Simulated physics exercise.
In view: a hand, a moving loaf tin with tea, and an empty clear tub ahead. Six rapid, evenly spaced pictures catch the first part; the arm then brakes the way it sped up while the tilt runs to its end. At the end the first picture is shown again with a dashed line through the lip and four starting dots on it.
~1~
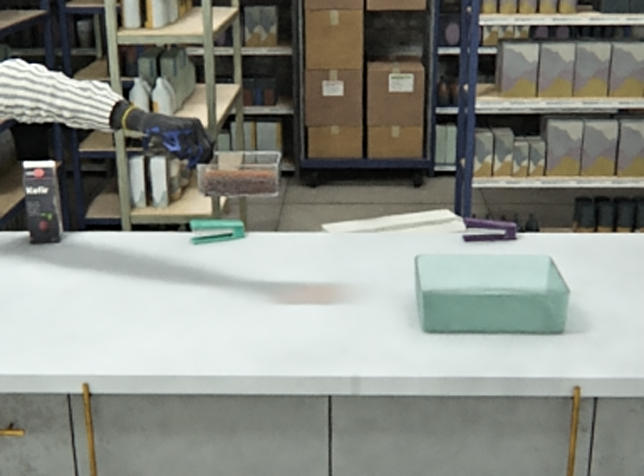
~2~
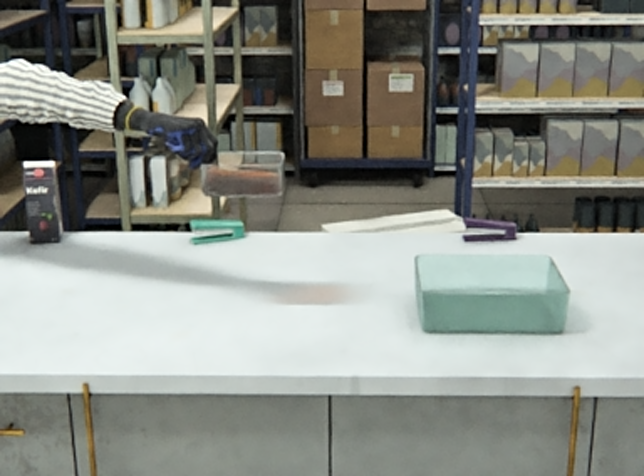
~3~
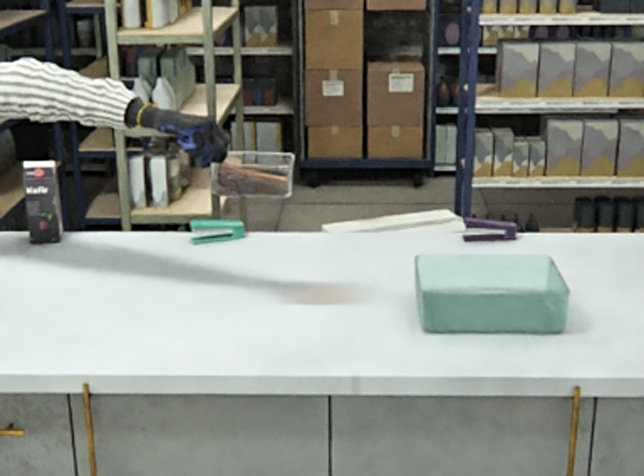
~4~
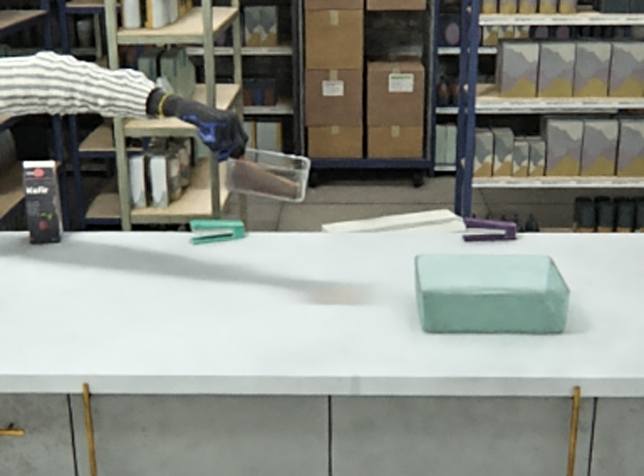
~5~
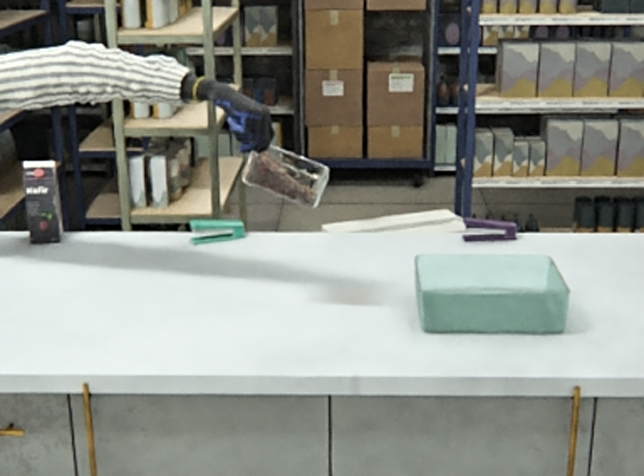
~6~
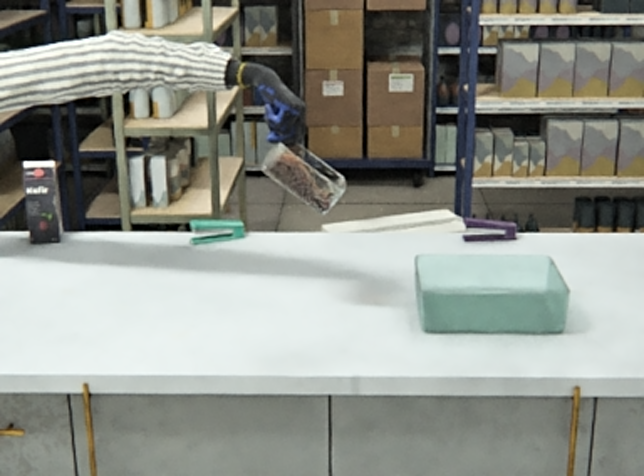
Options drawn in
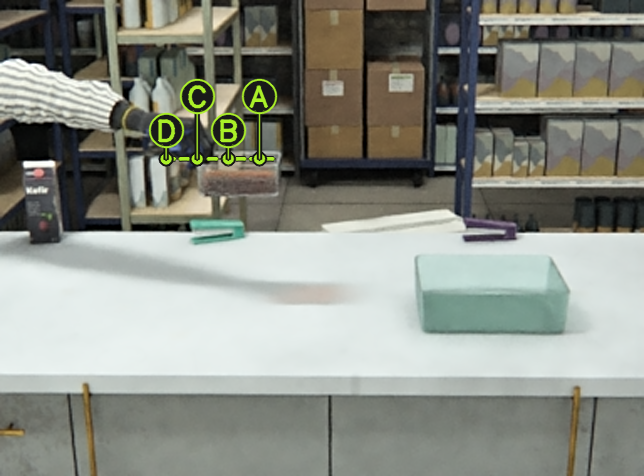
Gloved hand holding a clear container of dark contents upright, then moving it right and tilting it steadily above a white counter.
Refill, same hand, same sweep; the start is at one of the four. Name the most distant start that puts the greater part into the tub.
A will do.
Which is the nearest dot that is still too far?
Dot B.
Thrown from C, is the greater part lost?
Yes.
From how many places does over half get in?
One.
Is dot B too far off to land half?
Yes, it does.
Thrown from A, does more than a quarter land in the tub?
Yes, clearly.
On the marked copy, A at (259, 158); B at (228, 158); C at (197, 158); D at (166, 158).
If A is chosen, about 65 % lands in the tub, 25 % falls short and 10 % goes beside or beyond.
If B is chosen, about 34 % lands in the tub, 58 % falls short and 8 % goes beside or beyond.
If C is chosen, about 13 % lands in the tub, 83 % falls short and 4 % goes beside or beyond.
If D is chosen, about 0 % lands in the tub, 98 % falls short.
